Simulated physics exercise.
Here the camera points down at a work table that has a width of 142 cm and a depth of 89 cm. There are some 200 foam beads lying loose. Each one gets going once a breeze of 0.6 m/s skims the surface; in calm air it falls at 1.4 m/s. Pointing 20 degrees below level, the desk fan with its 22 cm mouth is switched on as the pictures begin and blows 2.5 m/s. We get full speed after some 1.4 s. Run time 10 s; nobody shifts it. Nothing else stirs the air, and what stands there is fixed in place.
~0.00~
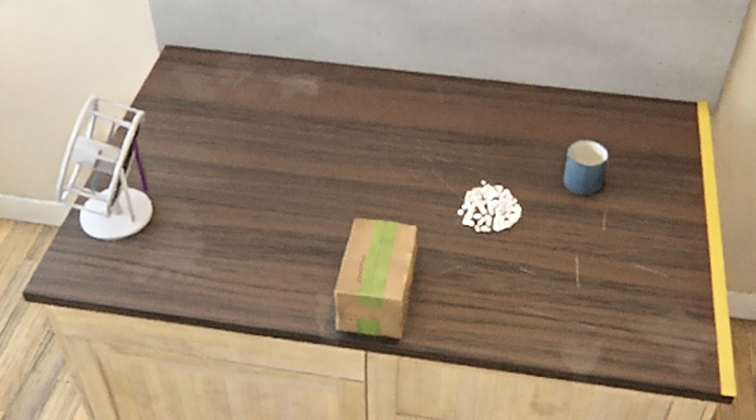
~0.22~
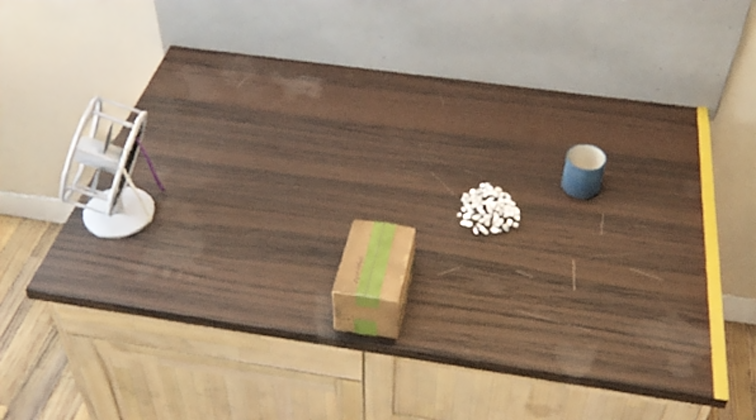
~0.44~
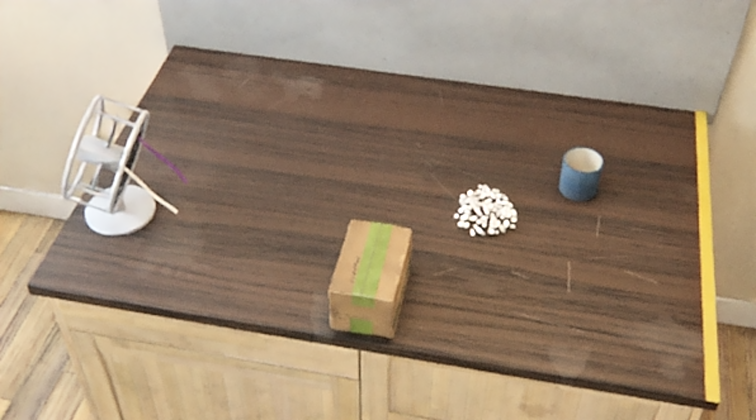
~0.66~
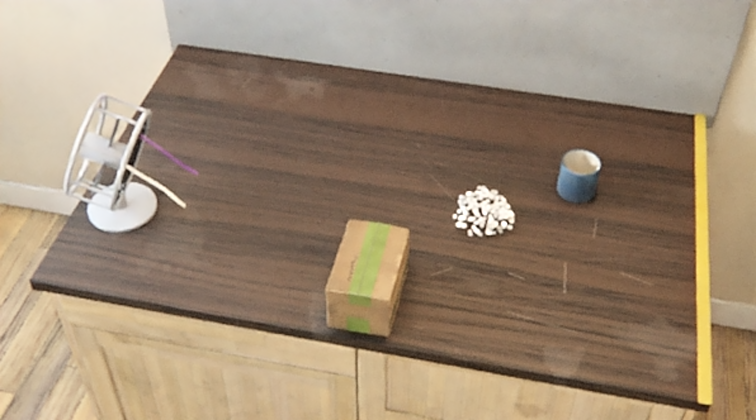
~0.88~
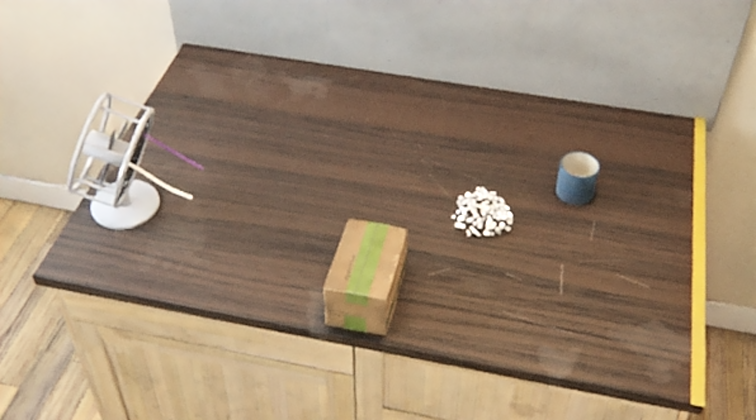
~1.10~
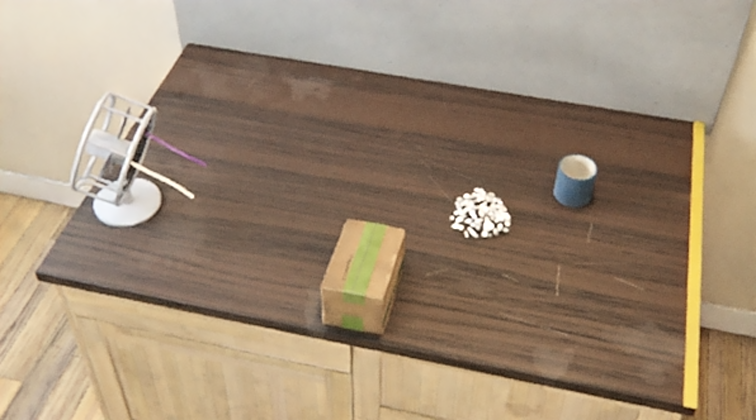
Dark wood work table with a small fan fluttering purple and white streamers, while white beads, box and blue mug stay still.
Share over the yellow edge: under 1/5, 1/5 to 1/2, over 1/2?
My bet is that over five tenths will be past that edge.
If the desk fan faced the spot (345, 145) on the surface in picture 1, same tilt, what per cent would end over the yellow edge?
Then about 90 per cent.
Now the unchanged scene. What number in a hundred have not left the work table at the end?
About 0 percent of them remain.
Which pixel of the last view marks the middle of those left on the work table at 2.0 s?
Around (683, 135).
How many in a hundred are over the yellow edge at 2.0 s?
I'd say near 80 per cent by then.
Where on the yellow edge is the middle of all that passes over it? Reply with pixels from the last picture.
(702, 223).
After 2.0 s, 100 % are on the move or not yet settled, 78 % are over the yellow edge; the middle of those still in play is near (683, 135).
After 3.2 s, 1 % are on the move or not yet settled, 100 % are over the yellow edge.
After 5.5 s, 0 % are on the move or not yet settled, 100 % are over the yellow edge.
After 10.0 s, at the end, 100 % are over the yellow edge.
